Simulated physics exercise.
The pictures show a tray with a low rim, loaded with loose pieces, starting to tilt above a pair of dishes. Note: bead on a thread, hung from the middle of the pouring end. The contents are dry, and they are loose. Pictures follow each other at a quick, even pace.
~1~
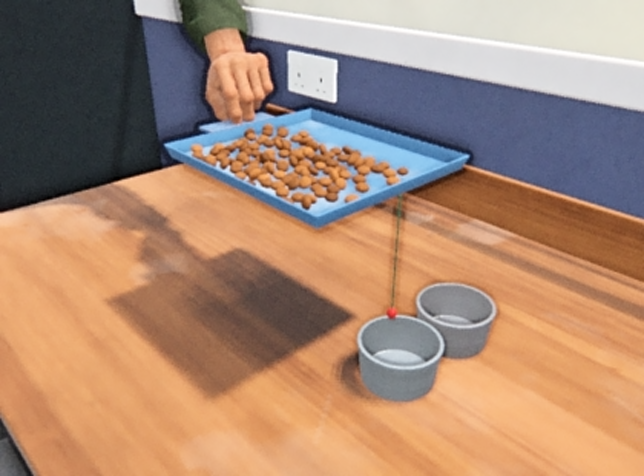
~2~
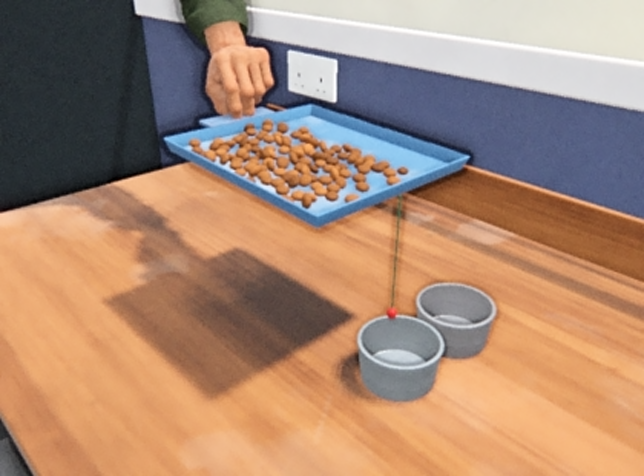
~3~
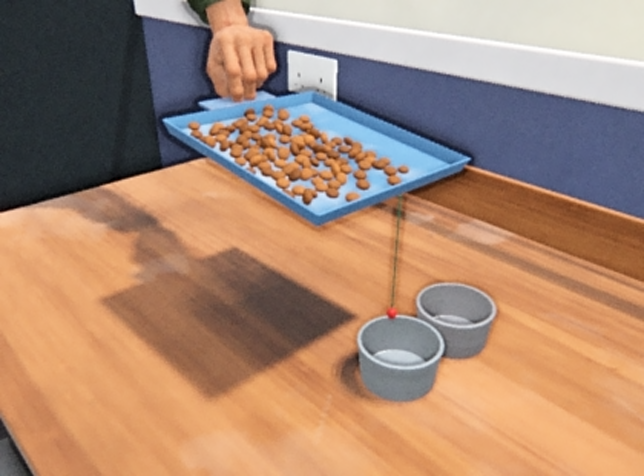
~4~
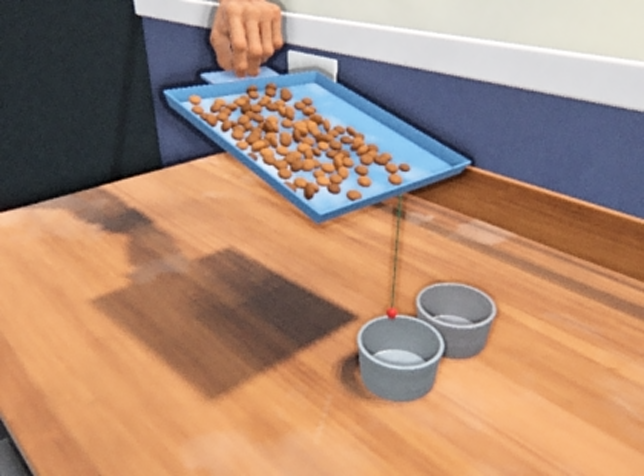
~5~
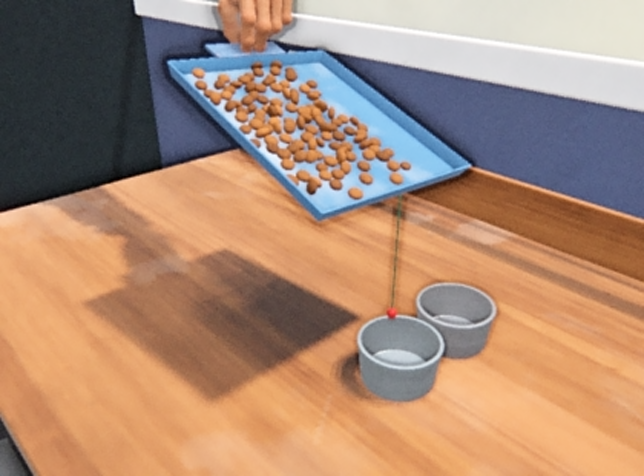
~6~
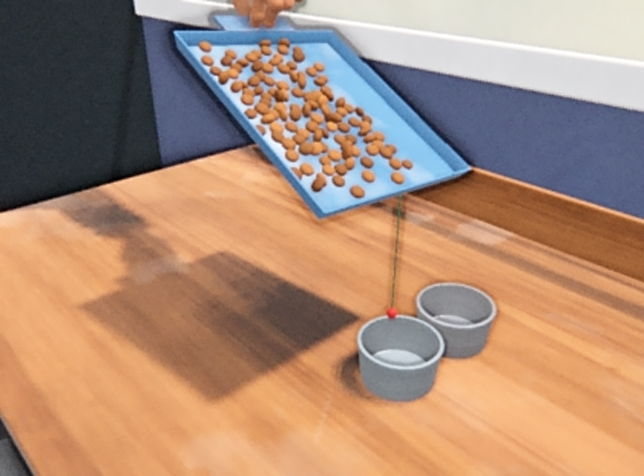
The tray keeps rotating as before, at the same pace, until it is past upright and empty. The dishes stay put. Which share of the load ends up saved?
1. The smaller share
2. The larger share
Option 1: The smaller share.
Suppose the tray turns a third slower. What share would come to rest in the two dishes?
Estimate: Some 60 %.
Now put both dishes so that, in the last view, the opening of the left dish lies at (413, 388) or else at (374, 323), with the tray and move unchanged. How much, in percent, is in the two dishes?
Respectively 50 percent and 10 percent.
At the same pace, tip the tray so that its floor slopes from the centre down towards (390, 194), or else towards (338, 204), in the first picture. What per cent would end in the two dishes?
First heading 20 %, second heading 10 %.
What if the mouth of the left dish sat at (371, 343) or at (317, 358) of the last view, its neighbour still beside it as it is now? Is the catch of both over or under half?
First place: Short of half; second place: Short of half.
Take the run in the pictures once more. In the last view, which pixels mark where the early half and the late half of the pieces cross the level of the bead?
It goes through near (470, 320) first, then near (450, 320).
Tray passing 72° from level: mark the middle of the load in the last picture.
I'd put the middle close to (412, 180).
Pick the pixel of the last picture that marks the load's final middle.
(492, 391).
Soon after the last picture, tray tipped steeply; most on the tray; a small part in the air.
A little later, tray tipped past a quarter turn; a small part in the left dish; a small part in the right dish; about two thirds outside both; a small part in the air.
Later still, tray tipped past a quarter turn; a small part in the left dish; about a quarter in the right dish; most outside both.
At rest, tray tipped past a quarter turn; a small part in the left dish; about a quarter in the right dish; most outside both.
